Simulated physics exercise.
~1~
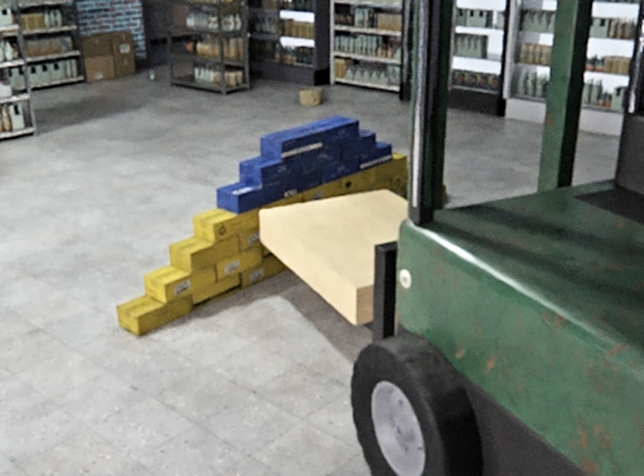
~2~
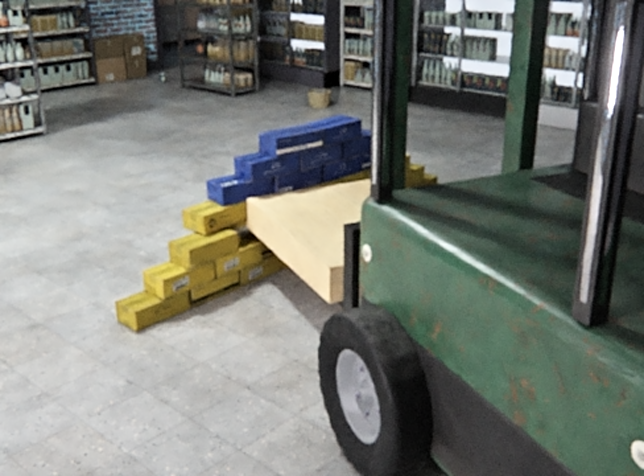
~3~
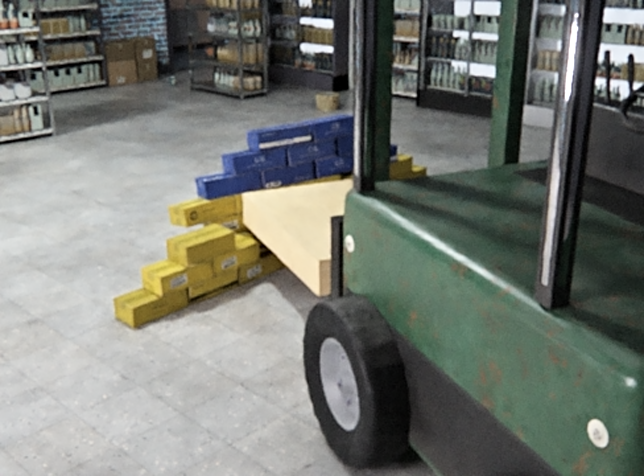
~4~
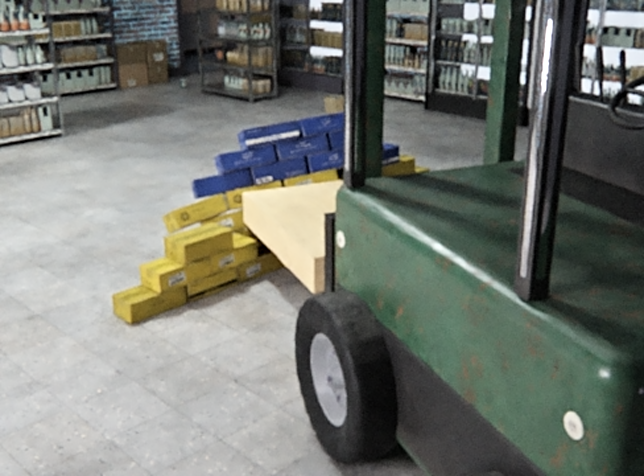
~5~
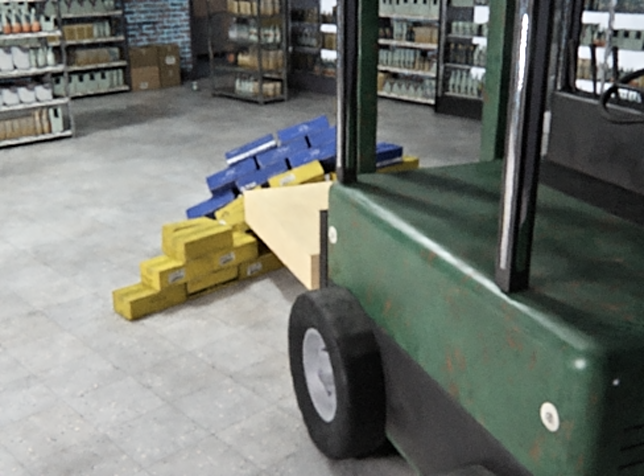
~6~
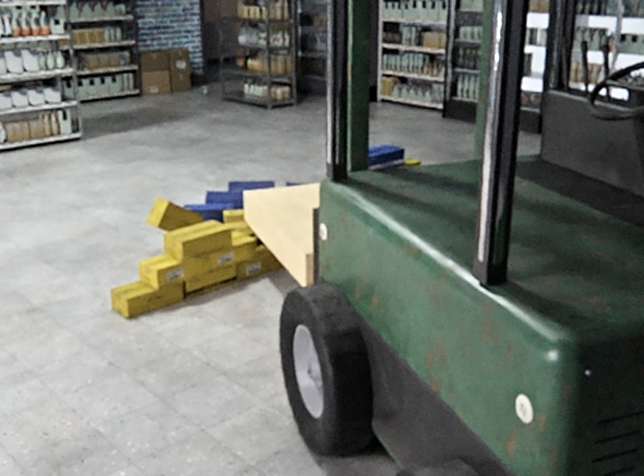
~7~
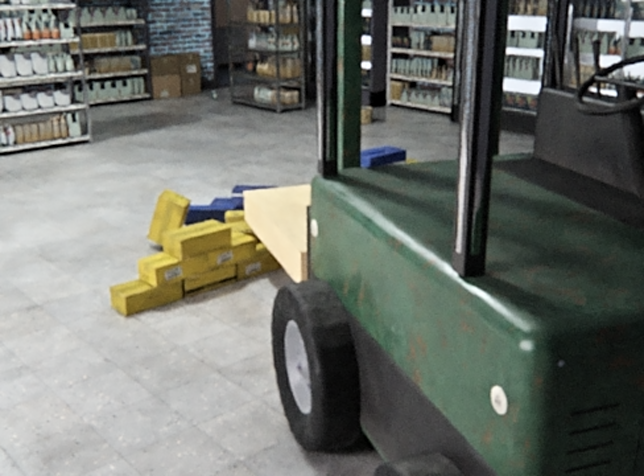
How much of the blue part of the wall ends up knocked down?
More than half of the blue boxes end up down. The blue top of the wall tips over and drops away, leaving only a few blue boxes in sight low behind the yellow ones and the block.
